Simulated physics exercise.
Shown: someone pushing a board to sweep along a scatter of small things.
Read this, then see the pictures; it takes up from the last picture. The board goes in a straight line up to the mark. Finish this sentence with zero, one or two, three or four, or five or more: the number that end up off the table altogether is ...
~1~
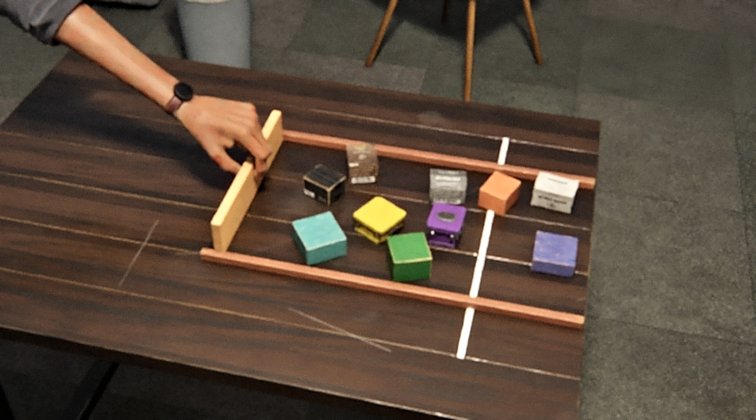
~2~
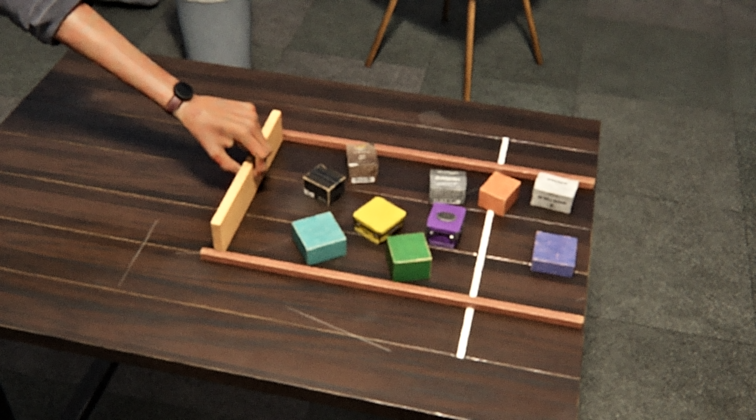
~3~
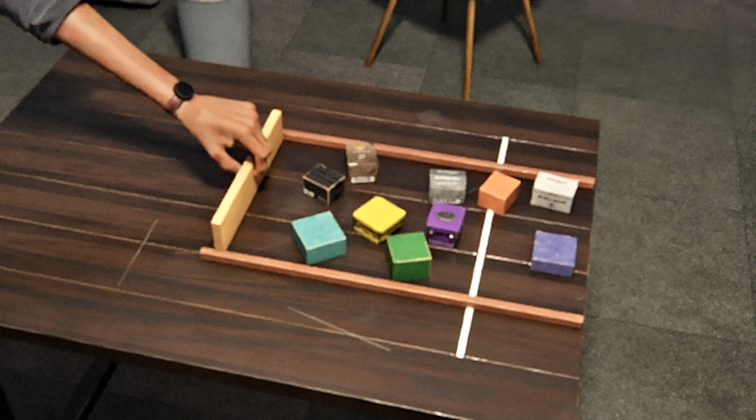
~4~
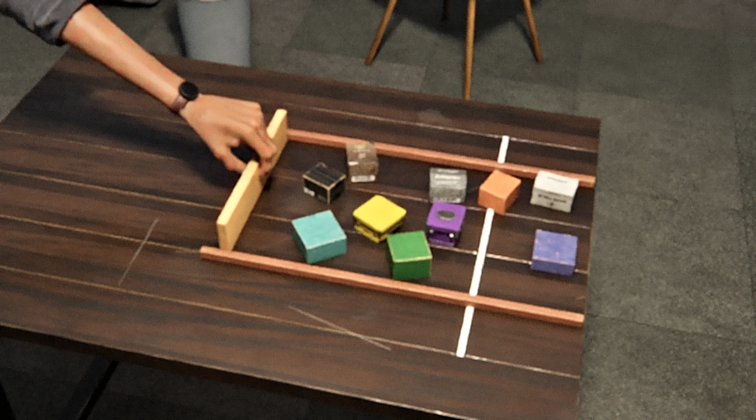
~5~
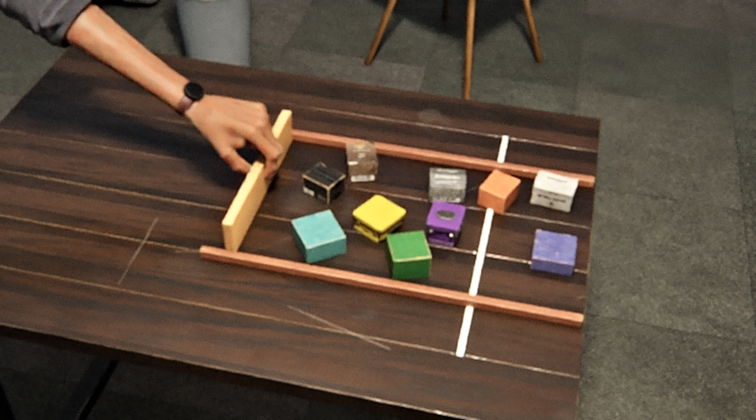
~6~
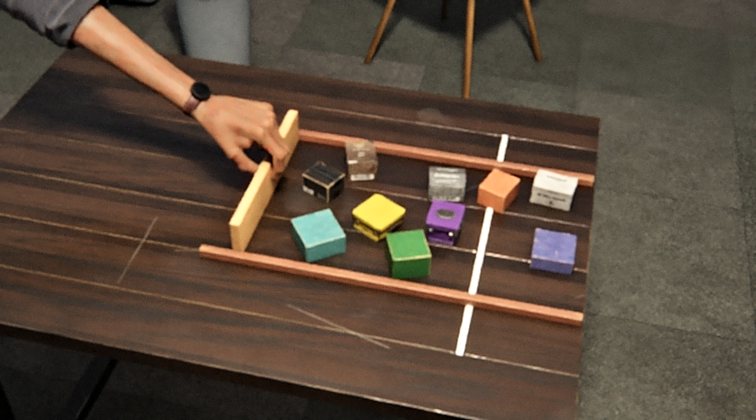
The number that end up off the table altogether is one or two.
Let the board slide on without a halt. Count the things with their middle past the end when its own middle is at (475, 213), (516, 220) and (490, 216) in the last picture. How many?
That makes 1, 3, 1.
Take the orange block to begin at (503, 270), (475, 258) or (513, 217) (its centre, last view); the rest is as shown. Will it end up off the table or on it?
Try one it is not knocked off; try two it is not knocked off; try three it is not knocked off.
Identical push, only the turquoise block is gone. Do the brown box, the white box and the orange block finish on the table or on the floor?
Brown box still up; white box down; orange block still up.
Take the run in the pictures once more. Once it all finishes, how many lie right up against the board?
It touches 4.
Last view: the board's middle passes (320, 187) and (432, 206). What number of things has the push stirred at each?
Counting first: 2, next 9.
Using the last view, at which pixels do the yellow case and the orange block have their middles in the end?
Going in order, first (503, 235) and next (576, 200).
A little later, none off yet; blue block at rest near (553, 252); white box at rest near (554, 190); orange block at rest near (498, 191).
Next, none off yet; blue block at rest near (553, 252); white box shifted a little near (572, 189); orange block shifted about its own width near (536, 194).
When it is over, the number that fall off is one or two; down, white box.
